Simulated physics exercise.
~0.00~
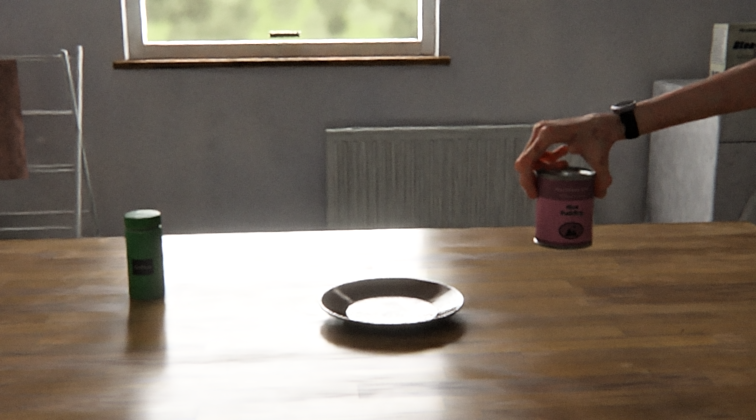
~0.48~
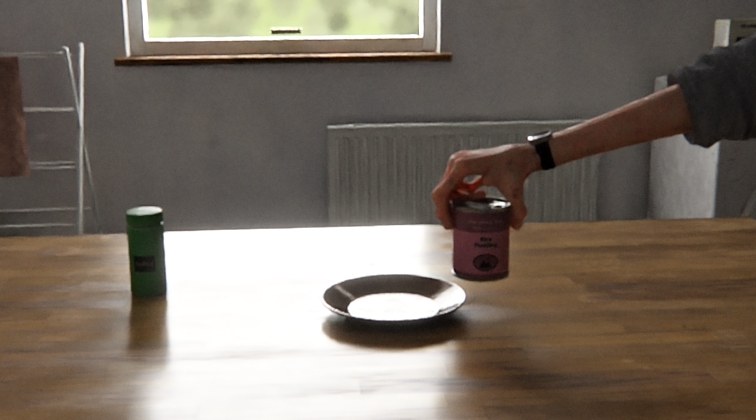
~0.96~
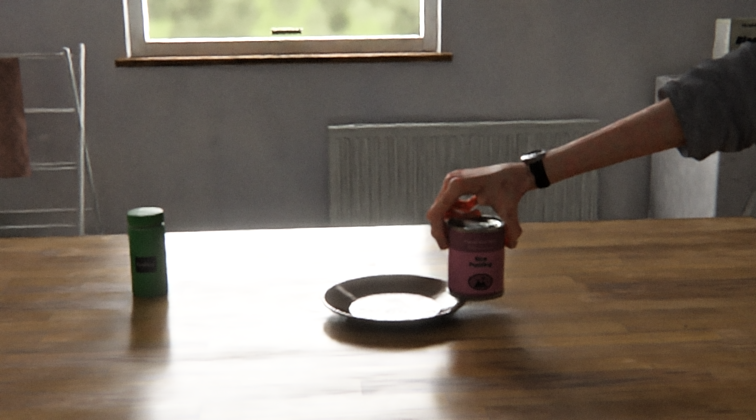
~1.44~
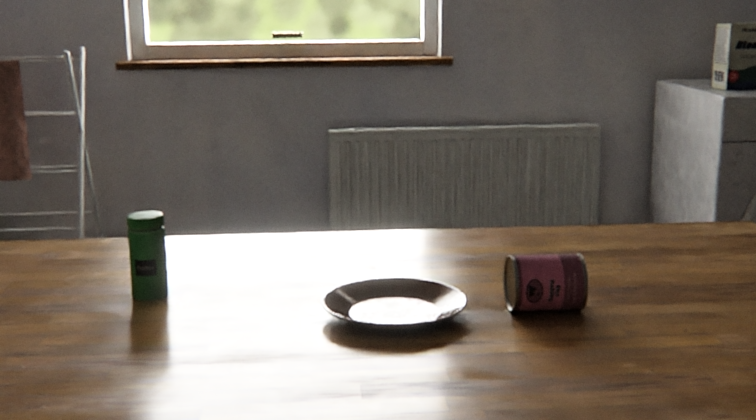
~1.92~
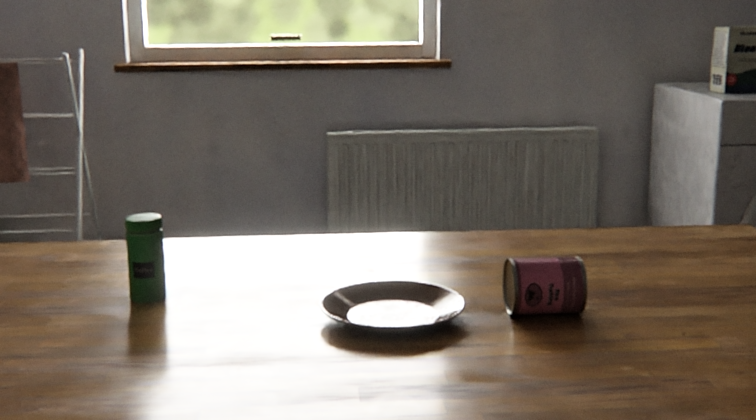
A hand lowers a pink tin onto the plate's right edge, and it ends up sideways on the table.
